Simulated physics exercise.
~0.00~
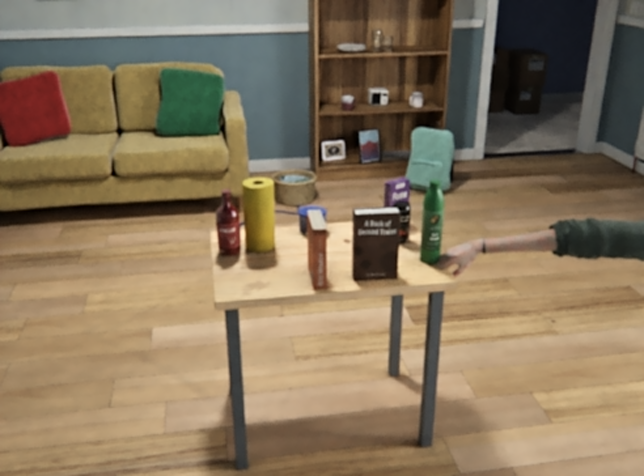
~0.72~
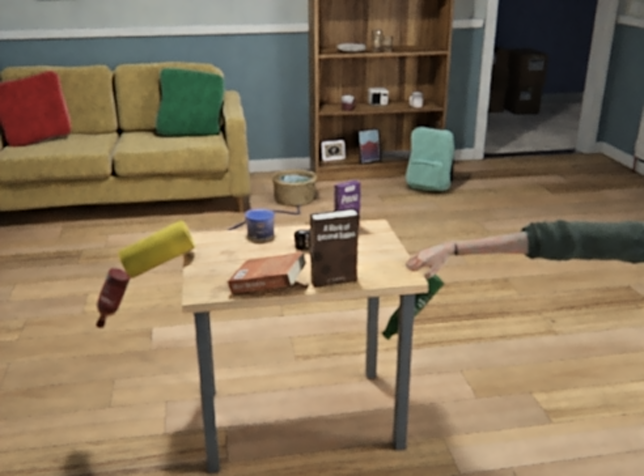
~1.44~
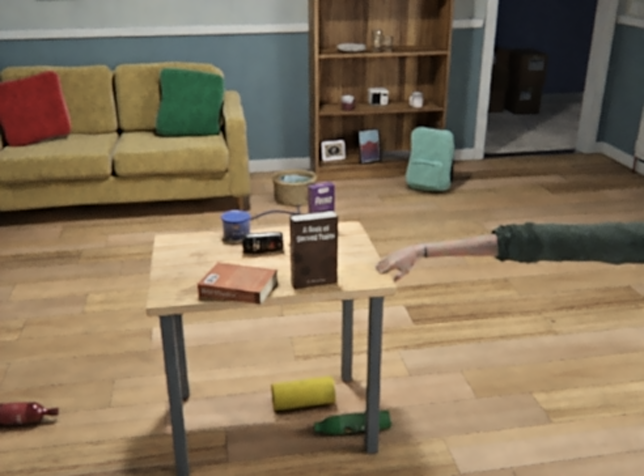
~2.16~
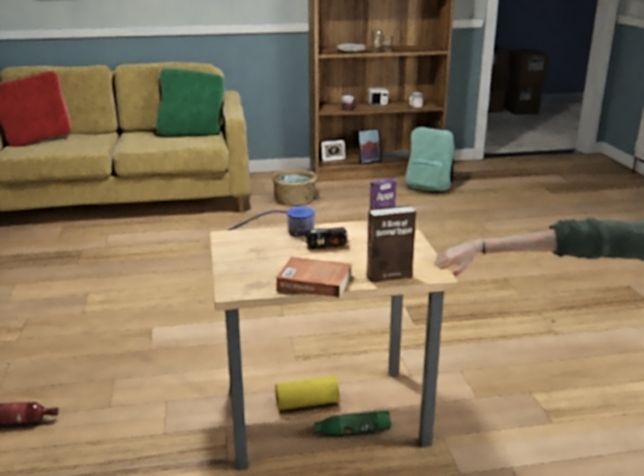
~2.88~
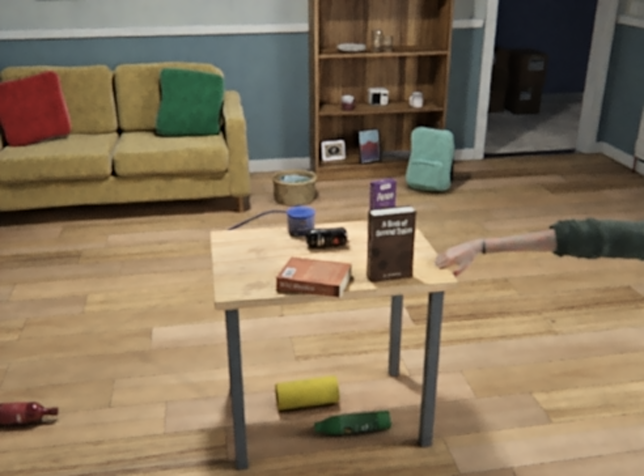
In this clip, a hand at the right edge of a small table shifts it left and then back right, toppling a black can and an orange book on top, while a red bottle, yellow roll and green bottle fall and end up lying on the floor.
